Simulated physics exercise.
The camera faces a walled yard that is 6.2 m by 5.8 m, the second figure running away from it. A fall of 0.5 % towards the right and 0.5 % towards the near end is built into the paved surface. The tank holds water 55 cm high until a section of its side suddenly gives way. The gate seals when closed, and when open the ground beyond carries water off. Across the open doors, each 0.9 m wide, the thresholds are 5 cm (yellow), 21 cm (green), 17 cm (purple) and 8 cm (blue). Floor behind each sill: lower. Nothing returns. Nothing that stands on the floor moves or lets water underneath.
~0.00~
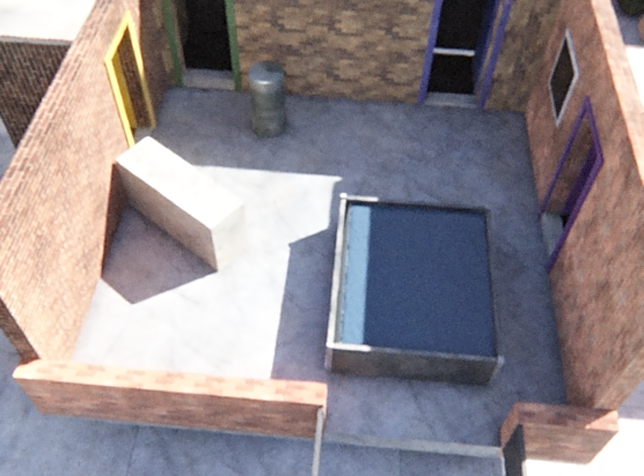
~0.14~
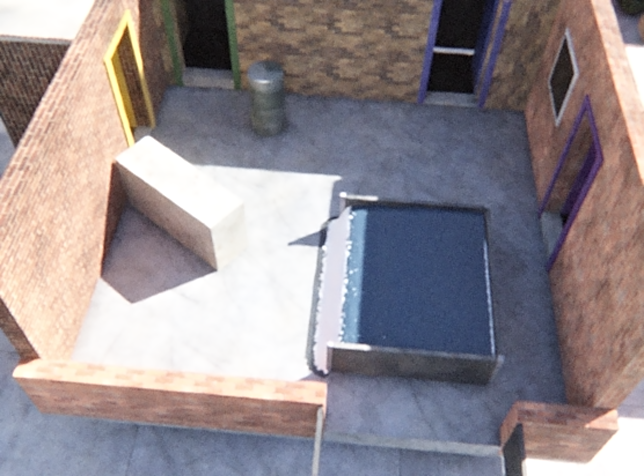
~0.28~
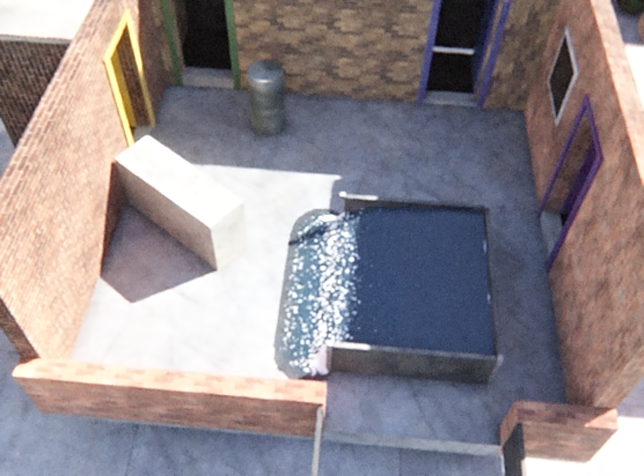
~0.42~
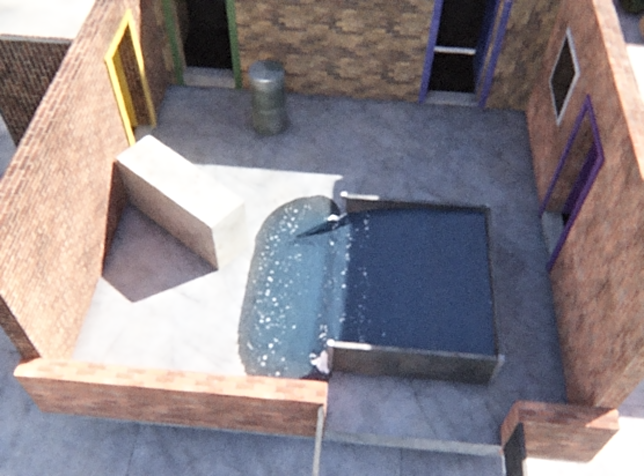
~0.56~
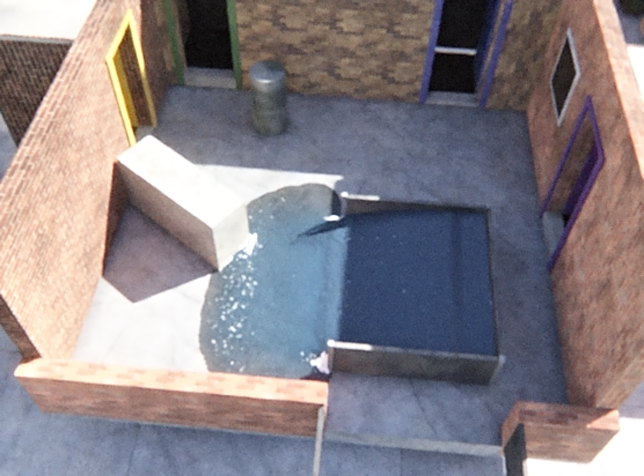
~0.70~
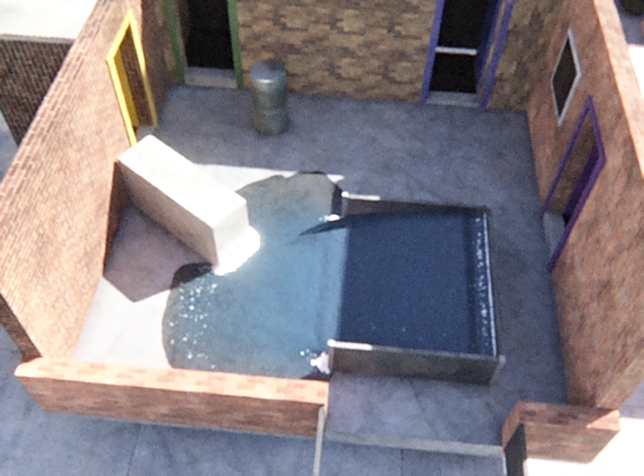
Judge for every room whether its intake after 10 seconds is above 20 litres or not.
In the end yellow door: Beyond the allowance; green door: Within the allowance; purple door: Within the allowance; blue door: Within the allowance.
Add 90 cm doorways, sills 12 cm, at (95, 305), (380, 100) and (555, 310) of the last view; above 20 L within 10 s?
Check each in turn: The first succeeds, the second fails, the third fails.
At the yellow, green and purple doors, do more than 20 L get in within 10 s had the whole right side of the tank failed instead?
Yellow door doesn't reach it, green door doesn't reach it, purple door surpasses it.
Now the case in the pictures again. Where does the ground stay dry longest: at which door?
The answer is the purple door.
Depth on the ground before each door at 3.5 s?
Measured in centimetres, the yellow door gives 9, the green door 18, the purple door 0 and the blue door 0.
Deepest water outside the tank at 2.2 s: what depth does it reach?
44 cm or so.
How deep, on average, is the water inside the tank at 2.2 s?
18 cm.
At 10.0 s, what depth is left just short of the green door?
Roughly 4.0 centimetres.
After 1.4 s water covers 35 % of the floor and is deepest (34 cm) near (239, 257); yellow door not reached, green door not reached, purple door not reached, blue door not reached.
After 2.2 s water covers 45 % of the floor and is deepest (44 cm) near (64, 385); yellow door 10 cm at the sill, 17 L in, green door not reached, purple door not reached, blue door not reached.
After 3.5 s water covers 50 % of the floor and is deepest (40 cm) near (117, 236); yellow door 9 cm at the sill, 60 L in, green door 18 cm at the sill, 0 L in, purple door not reached, blue door not reached.
After 6.0 s water covers 75 % of the floor and is deepest (19 cm) near (136, 392); yellow door 8 cm at the sill, 90 L in, green door 7 cm at the sill, 0 L in, purple door not reached, blue door 4 cm at the sill, 0 L in.
After 10.0 s water covers 90 % of the floor and is deepest (14 cm) near (322, 319); yellow door 5 cm at the sill, 103 L in, green door 4 cm at the sill, 1 L in, purple door 6 cm at the sill, 0 L in, blue door 3 cm at the sill, 0 L in.
